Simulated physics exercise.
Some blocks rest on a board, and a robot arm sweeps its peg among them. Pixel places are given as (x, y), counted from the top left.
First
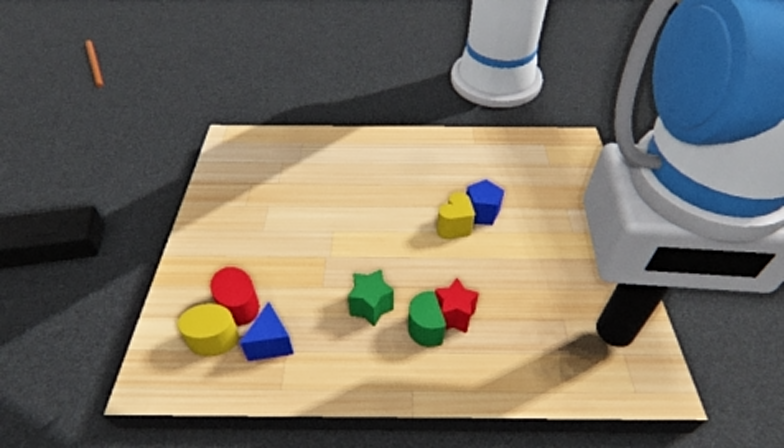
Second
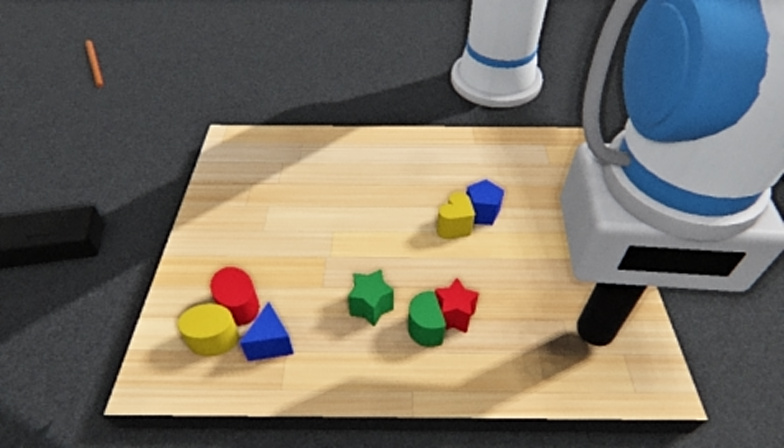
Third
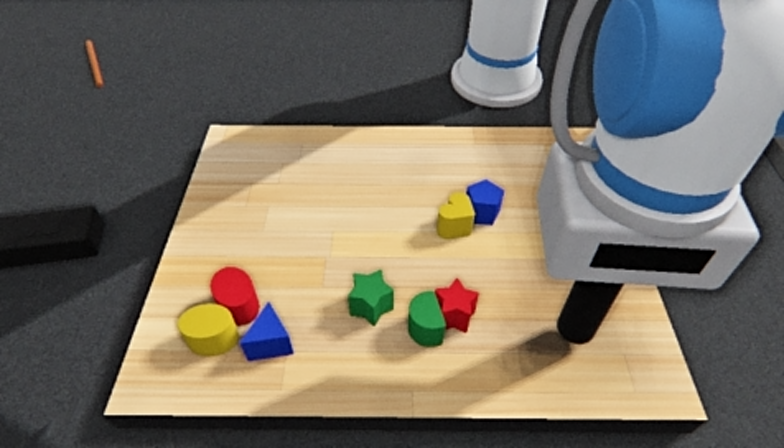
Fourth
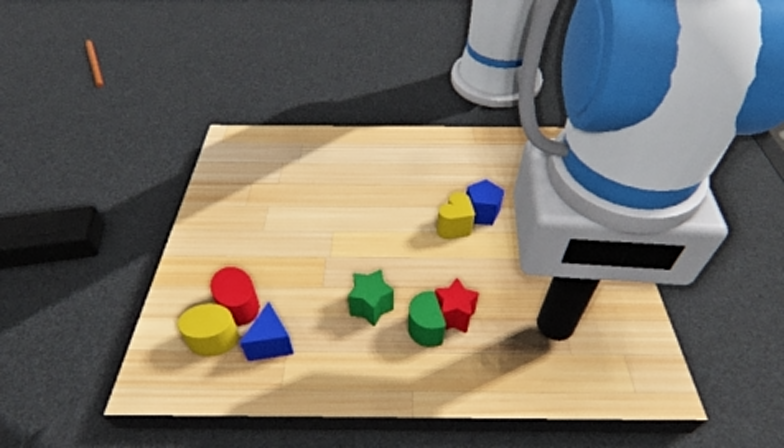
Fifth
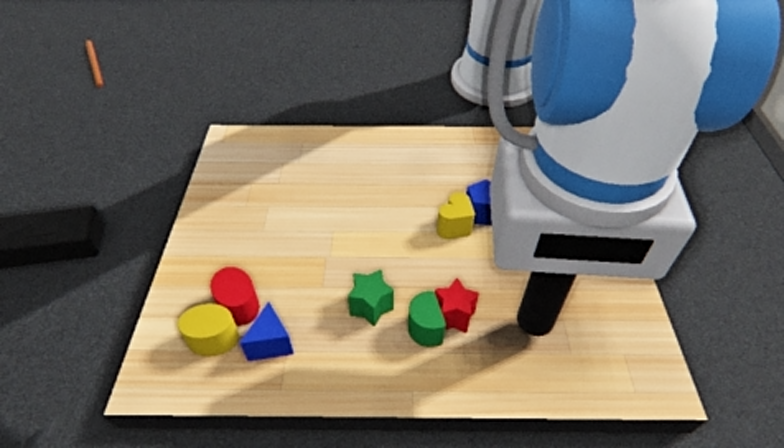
A white and blue robot arm holding a black peg stands at the right of a pale wooden board on a dark surface, seen from above at an angle by a still camera. Yellow, red and blue blocks cluster at lower left, green and red ones near the centre, and yellow and blue ones above. The arm slides its peg steadily leftward a short way, touching no blocks, which stay still.
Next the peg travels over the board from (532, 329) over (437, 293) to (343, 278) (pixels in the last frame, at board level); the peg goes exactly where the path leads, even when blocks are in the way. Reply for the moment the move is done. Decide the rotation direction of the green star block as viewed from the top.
Its spin: Clockwise.
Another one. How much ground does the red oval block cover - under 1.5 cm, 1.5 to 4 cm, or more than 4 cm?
Offset: Below 1.5 cm.
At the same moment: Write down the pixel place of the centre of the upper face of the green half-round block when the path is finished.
I'd say the green half-round block ends with its top centre at (407, 319).
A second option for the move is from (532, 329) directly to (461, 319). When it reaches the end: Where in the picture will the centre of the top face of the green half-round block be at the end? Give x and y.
Pixel (404, 310).
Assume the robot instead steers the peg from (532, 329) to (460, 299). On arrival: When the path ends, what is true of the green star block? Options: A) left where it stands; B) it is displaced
A (left where it stands)
The first path, step by step. One third of the way, peg at (468, 295); green half-round block at (413, 315), turned 25° anticlockwise; red star block at (434, 293), turned 25° anticlockwise.
Two thirds of the way, peg at (406, 275); green star block at (353, 291), turned 20° clockwise; green half-round block at (407, 319), turned 55° anticlockwise; red star block at (392, 289), turned 90° anticlockwise.
At the end, peg at (342, 269); yellow oval block still; red oval block still; green star block at (347, 295), turned 35° clockwise; green half-round block at (407, 319), turned 55° anticlockwise; red star block at (384, 289), turned 120° anticlockwise; yellow heart block still.
